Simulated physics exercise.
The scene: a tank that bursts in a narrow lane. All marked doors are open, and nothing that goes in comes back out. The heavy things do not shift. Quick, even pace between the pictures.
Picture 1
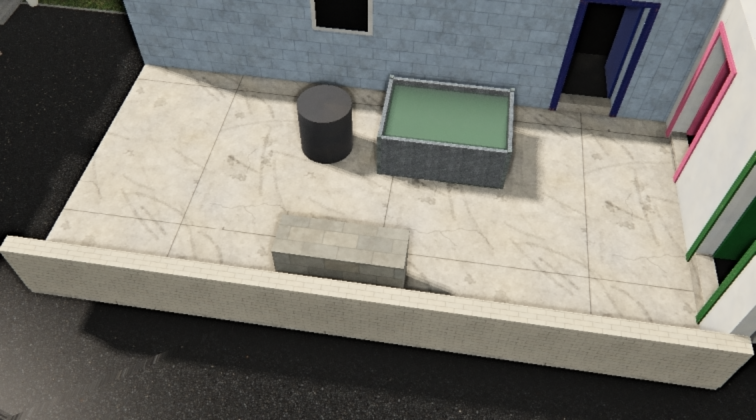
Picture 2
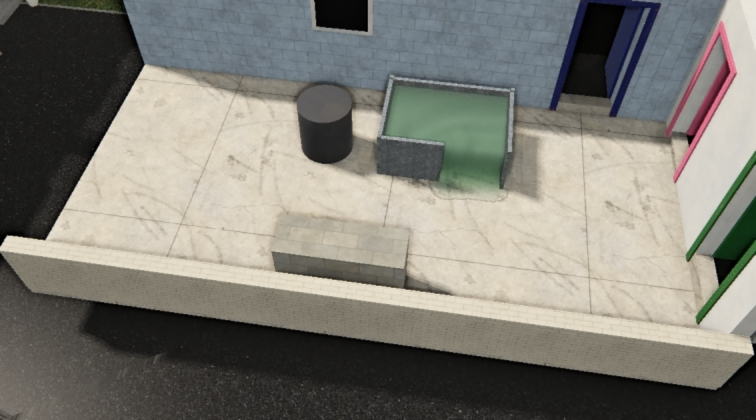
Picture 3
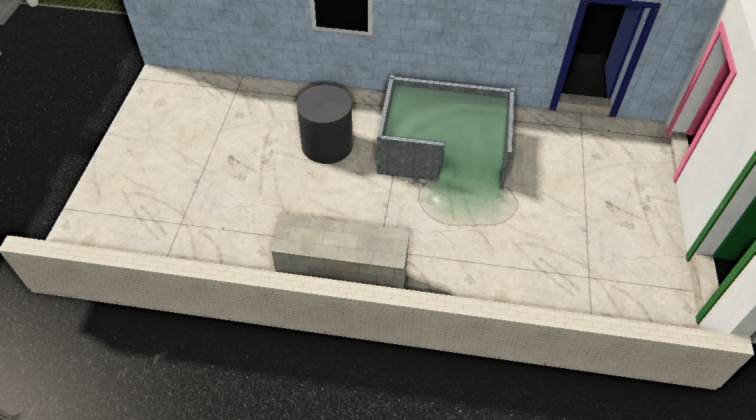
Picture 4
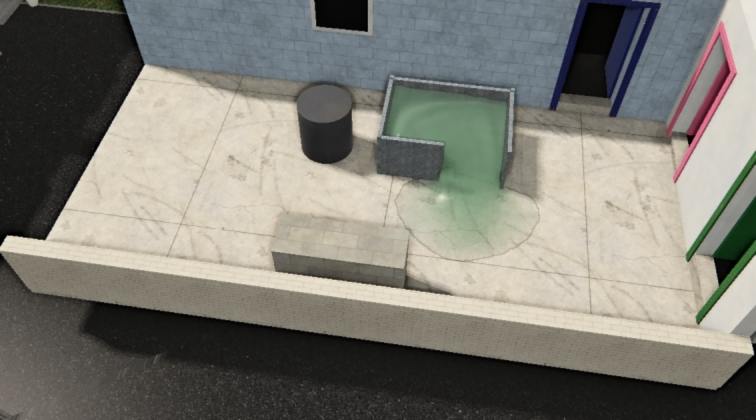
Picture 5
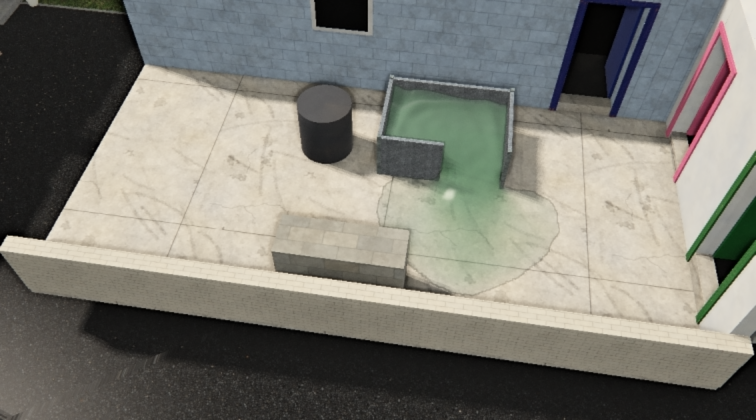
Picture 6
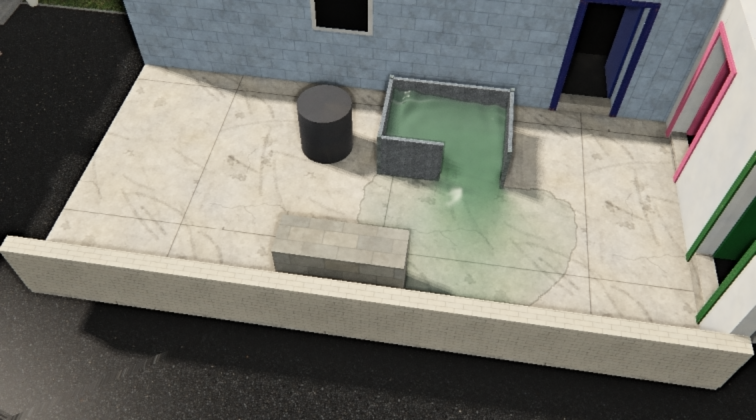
A tank of green water stood still against a blue brick wall in a walled lane, then its front burst open and water poured out, spreading across the pale paving toward the low wall.
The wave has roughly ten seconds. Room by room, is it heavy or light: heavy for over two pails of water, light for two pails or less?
Outcome: Blue door: Does not exceed it; pink door: Does not exceed it; green door: Does not exceed it.
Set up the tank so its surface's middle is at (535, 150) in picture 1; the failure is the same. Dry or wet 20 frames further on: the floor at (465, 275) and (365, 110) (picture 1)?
Soaked, spared.
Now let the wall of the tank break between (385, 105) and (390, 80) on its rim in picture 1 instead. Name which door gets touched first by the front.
The one in blue.
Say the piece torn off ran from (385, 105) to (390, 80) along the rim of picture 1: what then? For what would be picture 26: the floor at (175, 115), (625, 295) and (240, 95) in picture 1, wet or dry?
Soaked, untouched, soaked.
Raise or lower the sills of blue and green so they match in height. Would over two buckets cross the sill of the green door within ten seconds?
My call is that green misses the threshold.
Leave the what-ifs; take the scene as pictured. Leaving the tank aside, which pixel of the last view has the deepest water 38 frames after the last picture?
It will be deepest around (665, 126).
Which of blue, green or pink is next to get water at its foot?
That's the one in green.
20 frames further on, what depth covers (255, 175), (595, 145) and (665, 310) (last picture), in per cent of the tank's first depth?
About 2 per cent, then 0 per cent, then 30 per cent.
A moment on, water covers 20 % of the floor; the blue door not reached, the pink door not reached, the green door not reached.
Next, water covers 30 % of the floor; the blue door not reached, the pink door not reached, the green door wet at the sill, nothing in.
Then, water covers 55 % of the floor; the blue door not reached, the pink door wet at the sill, nothing in, the green door wet at the sill, nothing in.
Later, water covers 75 % of the floor; the blue door wet at the sill, nothing in, the pink door wet at the sill, nothing in, the green door wet at the sill, nothing in.
In the end, water covers 95 % of the floor; the blue door wet at the sill, nothing in, the pink door wet at the sill, nothing in, the green door wet at the sill, nothing in.
